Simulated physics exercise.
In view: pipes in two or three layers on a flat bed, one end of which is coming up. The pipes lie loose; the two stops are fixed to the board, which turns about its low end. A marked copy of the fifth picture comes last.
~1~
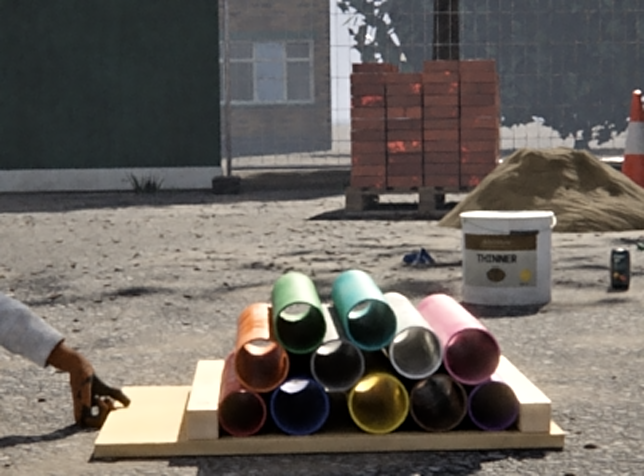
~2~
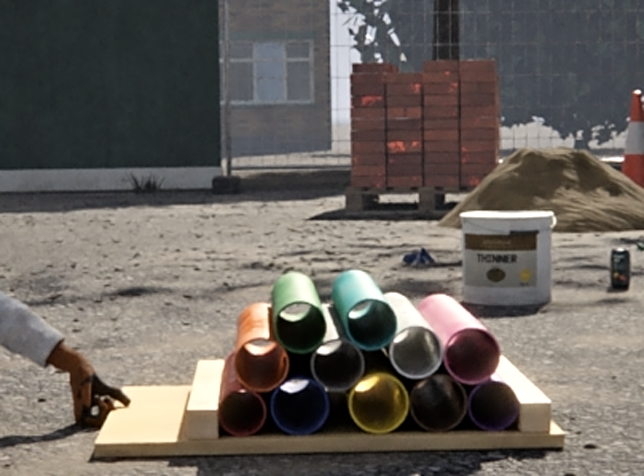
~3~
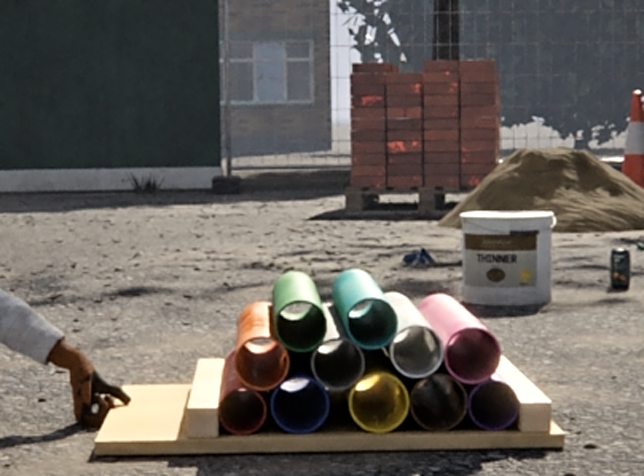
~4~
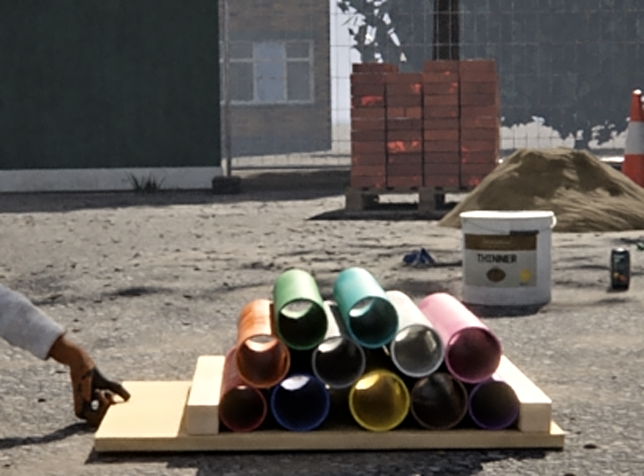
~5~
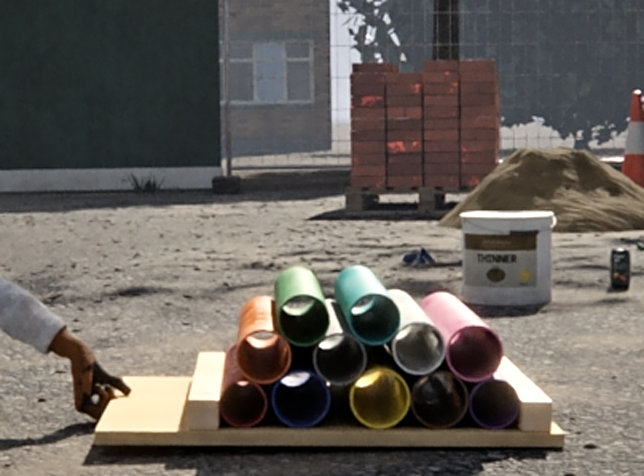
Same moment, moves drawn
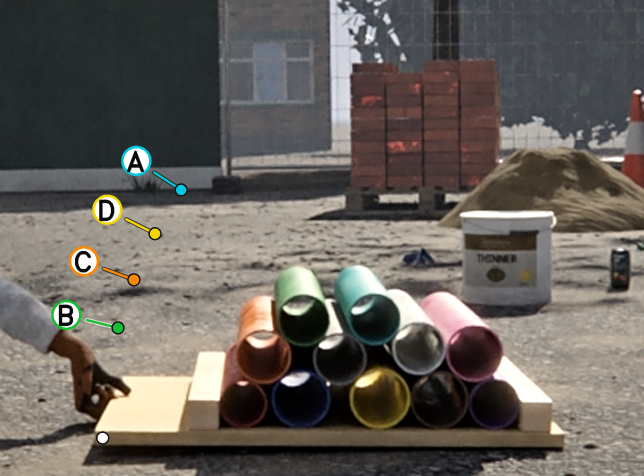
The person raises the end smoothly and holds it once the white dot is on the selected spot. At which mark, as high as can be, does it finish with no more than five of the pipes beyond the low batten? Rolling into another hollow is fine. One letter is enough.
The highest mark that will do is A.
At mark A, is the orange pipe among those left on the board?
The orange pipe: Yes.
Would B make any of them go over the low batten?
No.
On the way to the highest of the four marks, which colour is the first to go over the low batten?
It is the pink one.
On the marked copy, A at (181, 190); B at (118, 328); C at (134, 280); D at (155, 234); the white dot at (103, 438).
Following A. Soon after the start, board at 19°.
Later, board at 34°.
In the end, board at 34°, five over the low batten.
As for the rest, B none over the low batten; C three over the low batten (white, pink, turquoise); D five over the low batten.
